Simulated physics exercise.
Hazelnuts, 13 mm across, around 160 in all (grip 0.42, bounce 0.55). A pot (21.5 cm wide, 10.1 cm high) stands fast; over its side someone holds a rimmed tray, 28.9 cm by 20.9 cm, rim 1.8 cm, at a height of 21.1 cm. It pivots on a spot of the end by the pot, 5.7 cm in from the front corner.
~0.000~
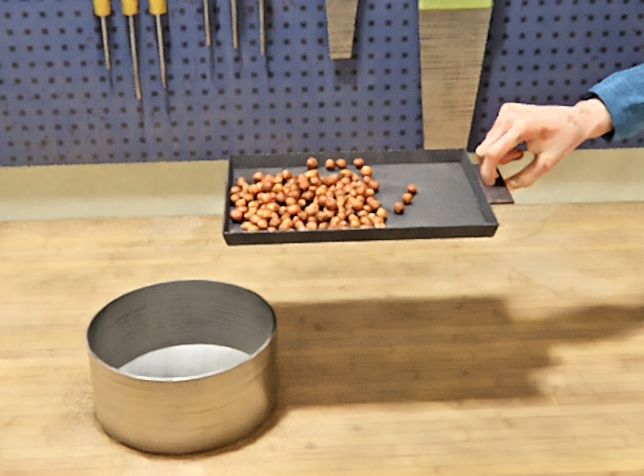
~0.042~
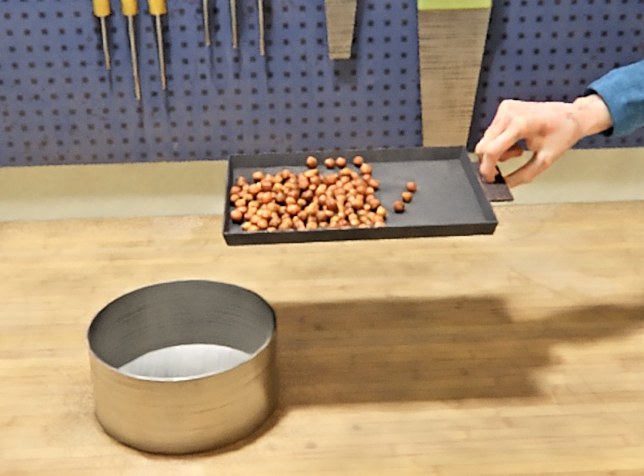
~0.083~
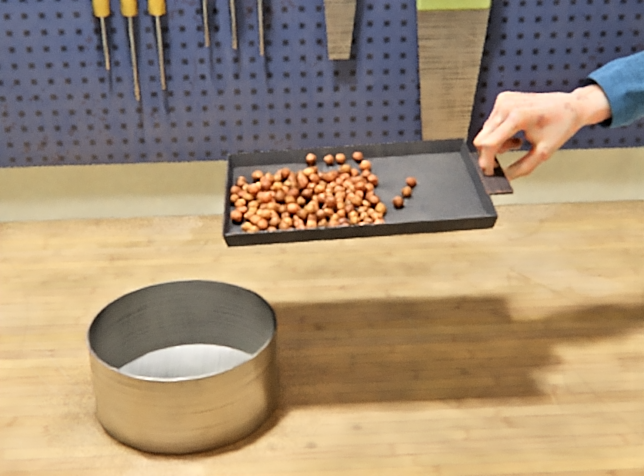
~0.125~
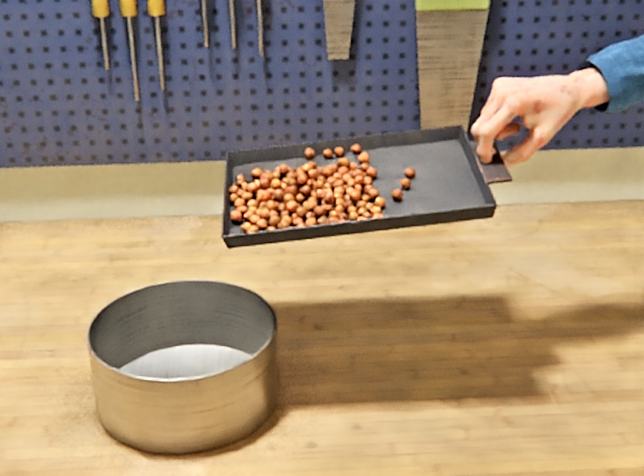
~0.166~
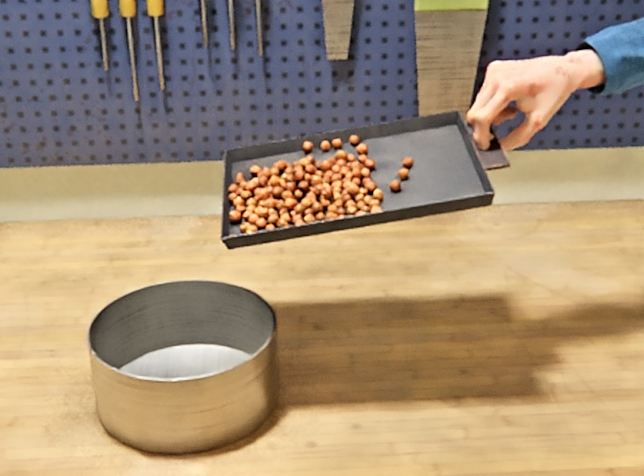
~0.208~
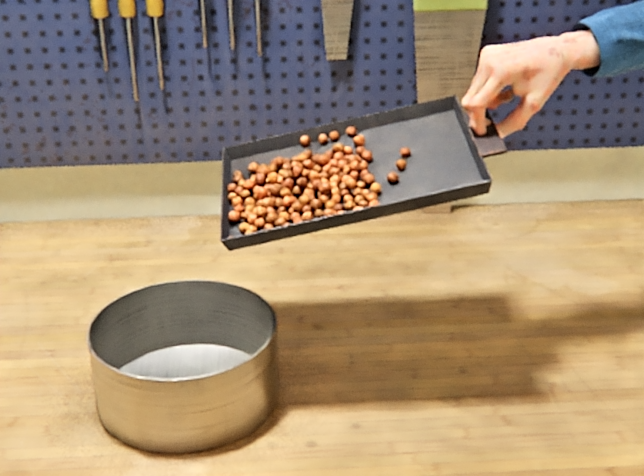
At first, a hand at the right holds a dark rimmed tray of small round brown pieces nearly level above a wooden surface, beside a round metal pot. The hand then raises the tray's right end, gradually slanting it down toward the left, while the pieces stay clustered near the lower end.
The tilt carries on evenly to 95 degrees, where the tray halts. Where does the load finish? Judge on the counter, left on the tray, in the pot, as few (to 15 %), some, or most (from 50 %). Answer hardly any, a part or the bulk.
On the counter: Hardly any; left on the tray: Hardly any; in the pot: The bulk.
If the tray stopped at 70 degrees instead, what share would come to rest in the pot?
In that case some 75 per cent.
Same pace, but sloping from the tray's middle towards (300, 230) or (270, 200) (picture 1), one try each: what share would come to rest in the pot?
About 90 and 55 per cent.
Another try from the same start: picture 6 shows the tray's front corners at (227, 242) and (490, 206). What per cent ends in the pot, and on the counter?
Pot 80, counter 20.
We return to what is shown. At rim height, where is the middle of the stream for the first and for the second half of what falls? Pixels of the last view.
First near (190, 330), later near (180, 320).
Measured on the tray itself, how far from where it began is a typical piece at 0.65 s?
Some 2 cm.
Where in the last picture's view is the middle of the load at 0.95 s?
At about (229, 177).
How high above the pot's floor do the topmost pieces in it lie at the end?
Roughly 2.5 cm.
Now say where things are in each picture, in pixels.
The first picture shows tray tilt 0 degrees, front corners at (227, 231) and (494, 222); middle of the pieces at (309, 201); pot at (181, 325).
The second picture shows tray tilt 1 degrees, front corners at (227, 231) and (494, 220); middle of the pieces at (309, 200).
The third picture shows tray tilt 3 degrees, front corners at (227, 232) and (493, 214); middle of the pieces at (309, 198).
The fourth picture shows tray tilt 6 degrees, front corners at (226, 234) and (492, 203), lowest corner left front; middle of the pieces at (308, 194).
The fifth picture shows tray tilt 9 degrees, front corners at (225, 236) and (489, 191), lowest corner left front; middle of the pieces at (306, 190).
The sixth picture shows tray tilt 13 degrees, front corners at (225, 237) and (486, 179), lowest corner left front; middle of the pieces at (304, 186); pot at (182, 325). Its pace works out near 90 degrees a second.
After 0.65 s, tilt 52 degrees; the tray holds 100 %, the pot 0 %.
After 0.95 s, tilt 78 degrees; the tray holds 90 %, the pot 5 %.
After 1.35 s, tilt 95 degrees; the tray holds 0 %, the pot 85 %.
At rest (2.1 s), counter 5 %, tray 0 %, pot 95 %.
